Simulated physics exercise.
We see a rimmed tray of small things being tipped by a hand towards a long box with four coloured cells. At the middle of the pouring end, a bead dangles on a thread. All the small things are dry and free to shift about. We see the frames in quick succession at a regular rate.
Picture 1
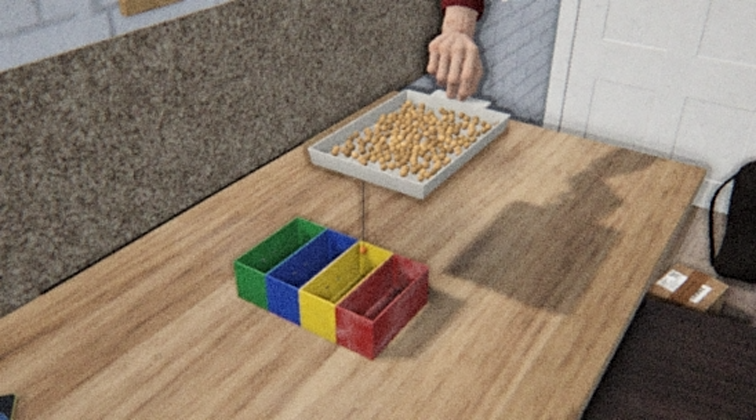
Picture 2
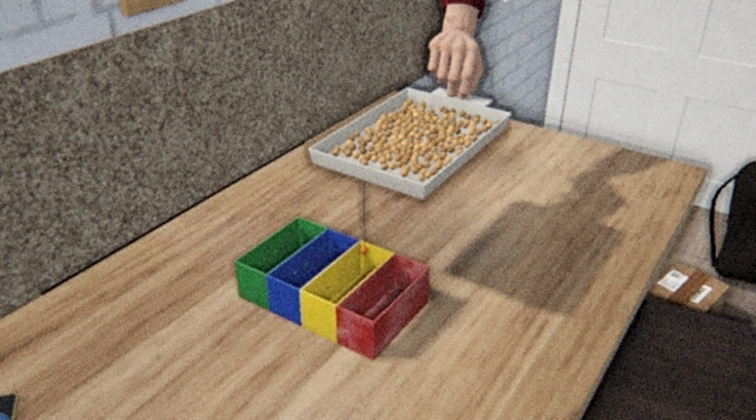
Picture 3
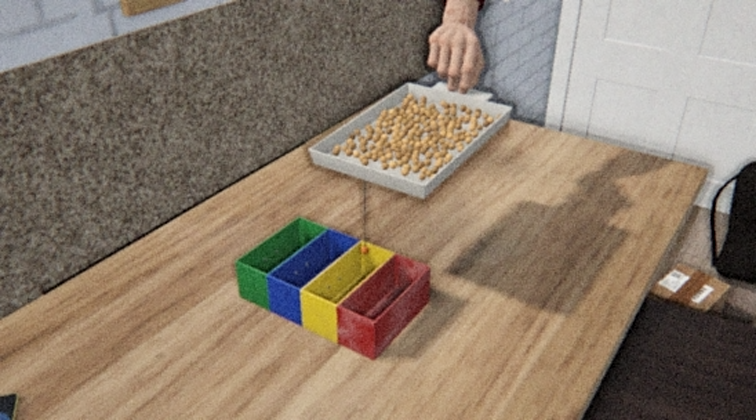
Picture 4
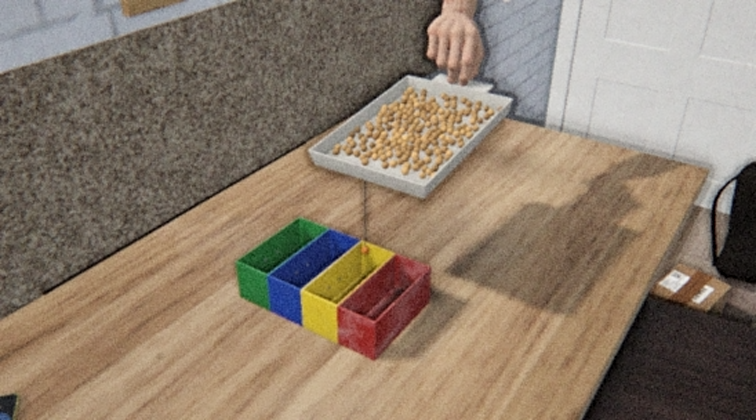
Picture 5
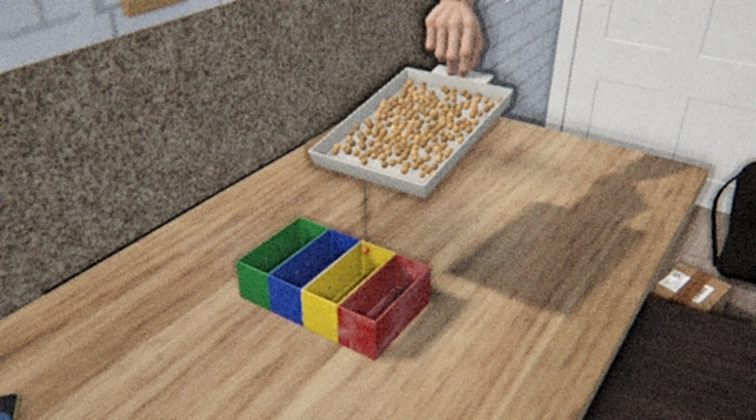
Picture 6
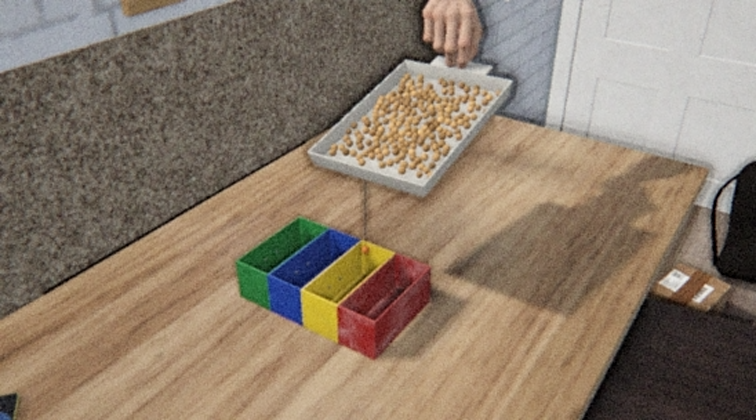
A hand gradually raised the far end of a pale rimmed tray of small round beads above a box with green, blue, yellow and red cells, and some beads began to shift about.
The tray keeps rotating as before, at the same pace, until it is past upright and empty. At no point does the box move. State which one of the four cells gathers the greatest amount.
It is the blue cell.
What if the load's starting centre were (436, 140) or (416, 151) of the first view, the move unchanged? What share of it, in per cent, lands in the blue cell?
It would be 40 in a hundred, and then 30 in a hundred.
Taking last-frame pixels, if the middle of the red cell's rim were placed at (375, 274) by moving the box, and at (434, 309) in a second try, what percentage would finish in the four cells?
First case 90 in a hundred, second case 60 in a hundred.
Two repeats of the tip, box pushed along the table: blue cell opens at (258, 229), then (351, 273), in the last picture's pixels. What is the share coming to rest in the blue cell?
The first try gives 0 per cent, the second 30 per cent.
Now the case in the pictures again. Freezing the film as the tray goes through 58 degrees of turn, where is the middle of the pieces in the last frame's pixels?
The middle of the load sits near (367, 138).
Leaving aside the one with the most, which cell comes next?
That's that yellow cell.
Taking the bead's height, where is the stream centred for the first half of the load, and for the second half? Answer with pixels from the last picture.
Near (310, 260) and later near (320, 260).
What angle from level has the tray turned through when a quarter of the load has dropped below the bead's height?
I'd put it at about 80 degrees.
Soon, tray tipped steeply; nearly all on the tray; a stray few falling or outside the box.
A while on, tray tipped right over; a small part on the tray; about a third in the blue cell; about a quarter in the yellow cell; a small part in the red cell; a small part in the green cell; about a quarter falling or outside the box.
Towards the end, tray tipped past a quarter turn; about half in the blue cell; about a quarter in the yellow cell; a small part in the red cell; a small part in the green cell; a small part falling or outside the box.
Finally, tray tipped past a quarter turn; about half in the blue cell; about a quarter in the yellow cell; a small part in the red cell; a small part in the green cell; a small part outside the box.
